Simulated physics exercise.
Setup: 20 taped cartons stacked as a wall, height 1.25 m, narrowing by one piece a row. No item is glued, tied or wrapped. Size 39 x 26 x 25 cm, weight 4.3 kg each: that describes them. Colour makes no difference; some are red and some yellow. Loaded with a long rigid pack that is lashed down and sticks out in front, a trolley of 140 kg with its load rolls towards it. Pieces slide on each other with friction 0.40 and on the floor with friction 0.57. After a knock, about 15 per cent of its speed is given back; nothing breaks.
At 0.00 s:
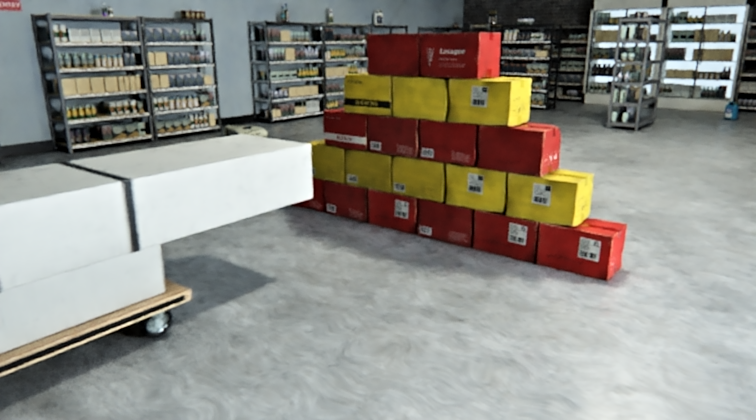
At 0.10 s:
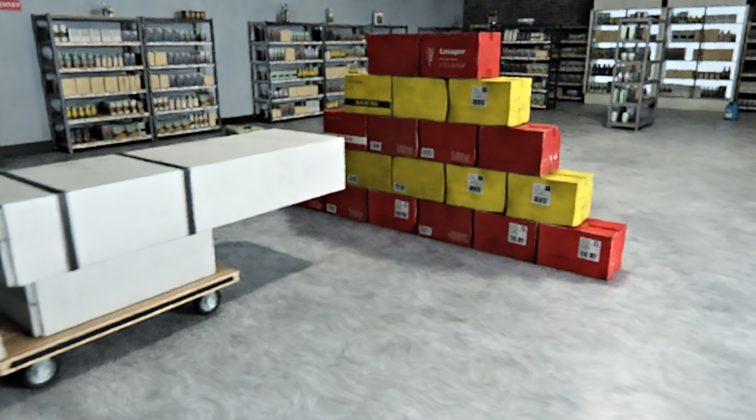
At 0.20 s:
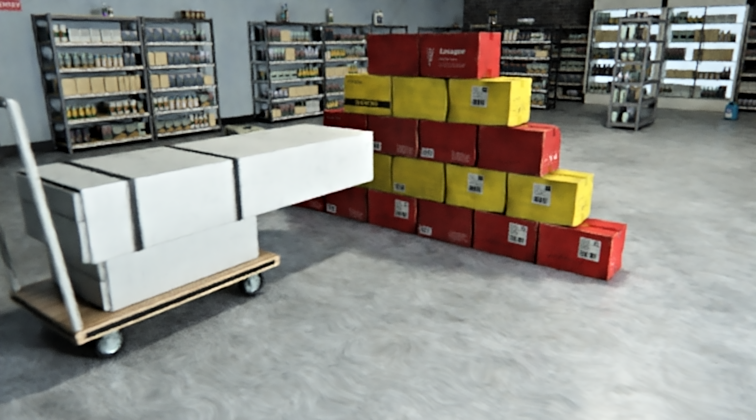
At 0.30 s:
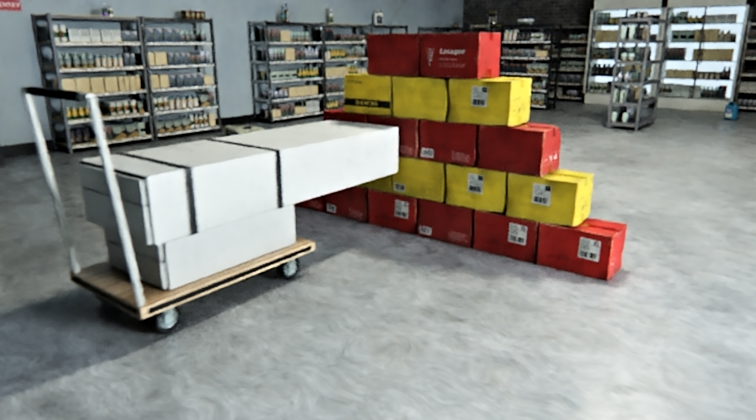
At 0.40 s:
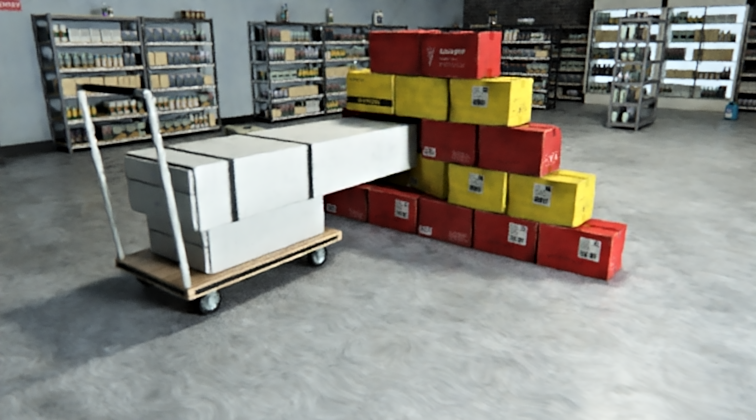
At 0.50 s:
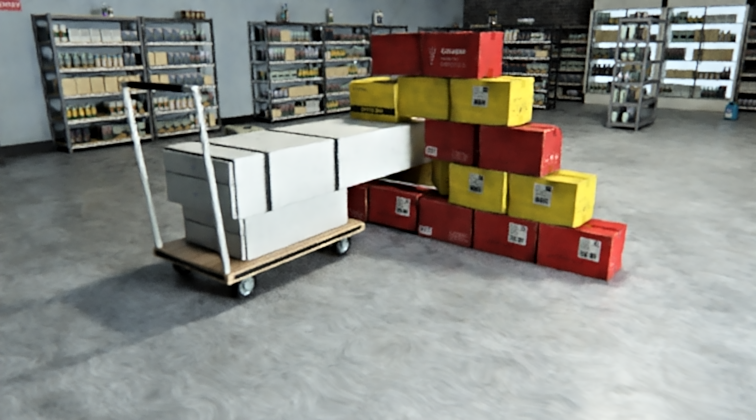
The video shows a trolley carrying long white boxes rolling from the left towards a stepped wall of red and yellow cartons, then the protruding load pushes into the wall, shifting several cartons and slightly tilting some.
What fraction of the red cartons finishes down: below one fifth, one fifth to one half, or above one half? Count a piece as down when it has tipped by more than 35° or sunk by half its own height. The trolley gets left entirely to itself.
One fifth to one half.
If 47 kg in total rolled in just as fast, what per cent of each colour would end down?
You'd get red 40 and yellow 60 percent.
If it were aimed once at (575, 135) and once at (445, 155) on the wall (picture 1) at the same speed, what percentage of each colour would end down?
First try then second: Red 10 and 40, yellow 10 and 40 per cent.
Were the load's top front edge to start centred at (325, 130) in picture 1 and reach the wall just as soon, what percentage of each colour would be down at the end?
Red 40%, yellow 80%.
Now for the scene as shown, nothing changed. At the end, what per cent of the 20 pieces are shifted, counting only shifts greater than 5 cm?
Fraction: 65 %.
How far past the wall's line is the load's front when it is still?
It ends up roughly 275 cm beyond.
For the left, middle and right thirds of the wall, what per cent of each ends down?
Per cent by third - left: 50; middle: 80; right: 0.
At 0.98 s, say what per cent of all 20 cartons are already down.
By then, 20 per cent.
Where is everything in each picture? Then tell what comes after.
In the first picture (each place is the centre of the face we see best), load (303, 163) 81 cm short of the wall; top red carton (448, 56); top yellow carton (366, 95); all as stacked.
Load (337, 155) 55 cm short of the wall; top red carton (448, 56), in the second picture.
Load (367, 148) 29 cm short of the wall; top red carton (448, 56), in the third picture.
Load (393, 142) 41 mm short of the wall; top red carton (448, 56), in the fourth picture.
Load (413, 137) 18 cm into the wall's line; top red carton (448, 55); top yellow carton (368, 93) moved 29 mm; steepest lean 3°, the carton at (393, 53); 8 have shifted, in the fifth picture.
Load 38 cm into the wall's line; top red carton (450, 55); top yellow carton (371, 102) tilted 4°; 10 have shifted, in the sixth picture.
By 0.98 s, load 1.25 m past the wall's line, still rolling; 2 of the 12 red cartons down (4 of 20 in all colours); top red carton tilted 10°; top yellow carton 53 mm lower.
By 1.84 s, load 2.29 m past the wall's line, still rolling; 5 of the 12 red cartons down (10 of 20 in all colours); top red carton tilted 47°, 26 cm lower; top yellow carton 53 mm lower.
When it is over (3.2 s), load 2.77 m past the wall's line, stopped; 5 of the 12 red cartons down (10 of 20 in all colours); top red carton upside down; top yellow carton 53 mm lower. That is 42 per cent. In pixels of the last frame, middles, top red carton near (357, 181), top yellow carton near (510, 82).
